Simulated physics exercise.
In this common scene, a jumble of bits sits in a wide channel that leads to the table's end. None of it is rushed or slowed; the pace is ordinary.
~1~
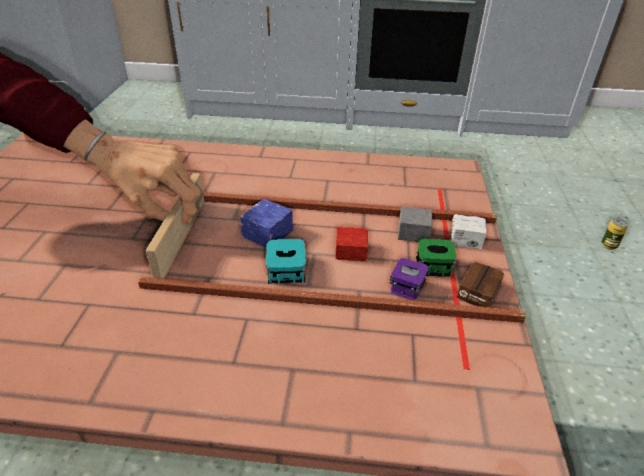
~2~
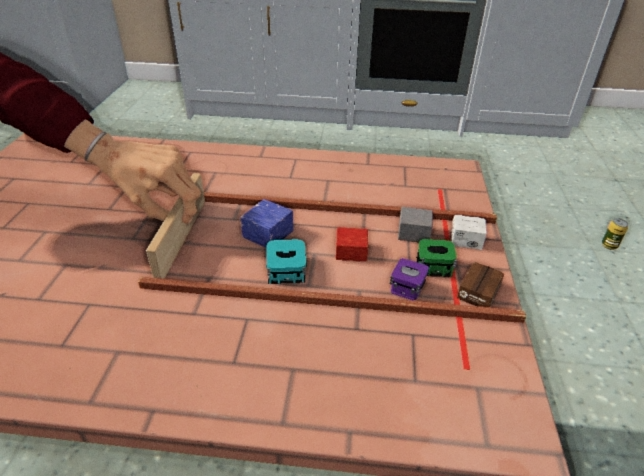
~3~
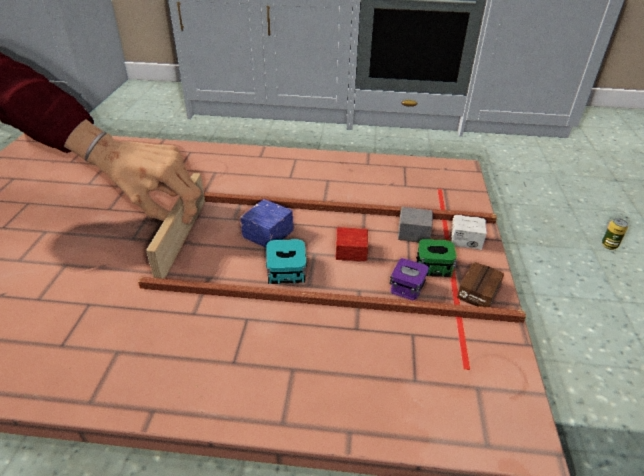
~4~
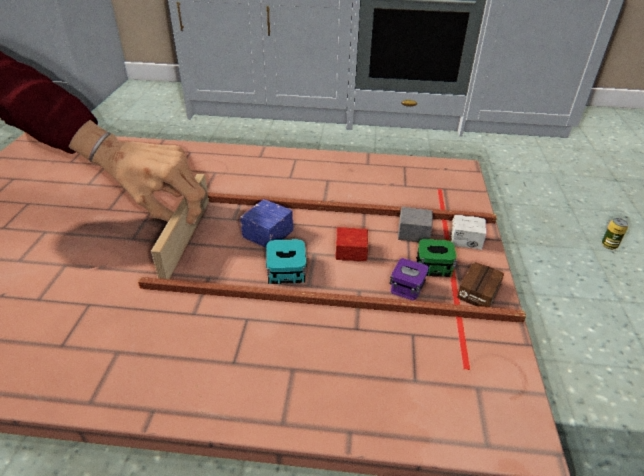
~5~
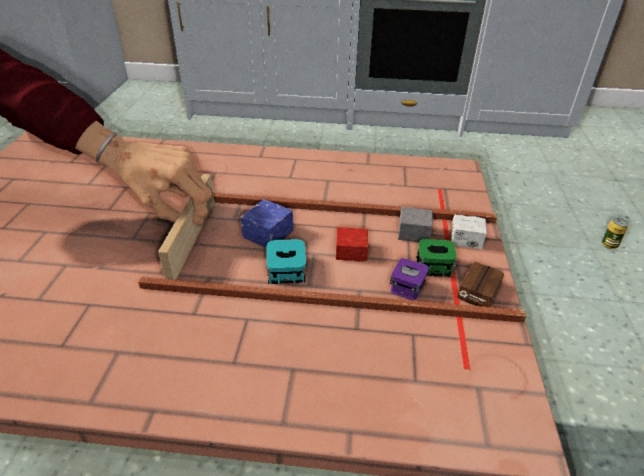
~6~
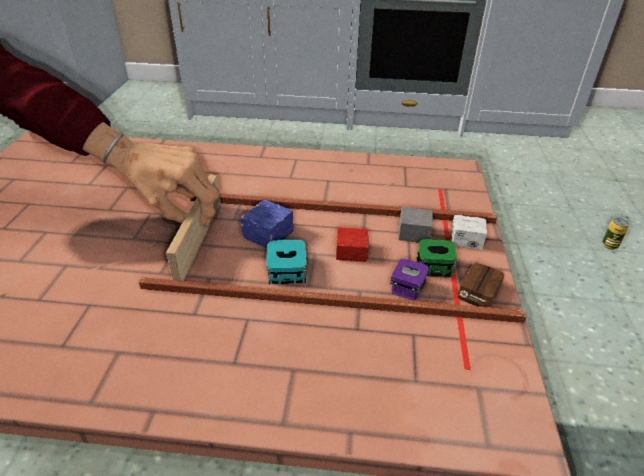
We see a hand holding an upright wooden board in a channel between two rails, sliding it slightly right toward blue and turquoise objects, while these and the red, grey, purple, green, white and brown items stay still.
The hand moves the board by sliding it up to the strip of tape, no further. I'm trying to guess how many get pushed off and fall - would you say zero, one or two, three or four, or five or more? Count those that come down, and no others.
The count that falls off is between three and four.
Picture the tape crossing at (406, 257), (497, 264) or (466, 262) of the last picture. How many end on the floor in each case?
In order: 0, 8 and 6.
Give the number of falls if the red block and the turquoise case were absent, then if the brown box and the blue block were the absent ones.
The count is 1 in the first case and 0 in the second.
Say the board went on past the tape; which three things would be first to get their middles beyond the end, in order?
Brown box, white box, green case.
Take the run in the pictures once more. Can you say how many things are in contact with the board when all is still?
All in all, 2.
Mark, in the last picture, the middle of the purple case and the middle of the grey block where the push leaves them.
They finish at roughly (514, 290) and (501, 230) respectively.
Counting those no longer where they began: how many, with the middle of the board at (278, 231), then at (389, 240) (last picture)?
2, then 8.
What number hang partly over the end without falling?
Count: 3.
Soon after, none off yet; brown box at rest near (481, 285); white box at rest near (469, 232); green case at rest near (436, 258).
After that, none off yet; brown box displaced about its own width near (521, 292); white box displaced about its own width near (496, 234); green case displaced well along near (497, 268).
In the end, the number that fall off is three or four; gone, green case, white box and brown box.
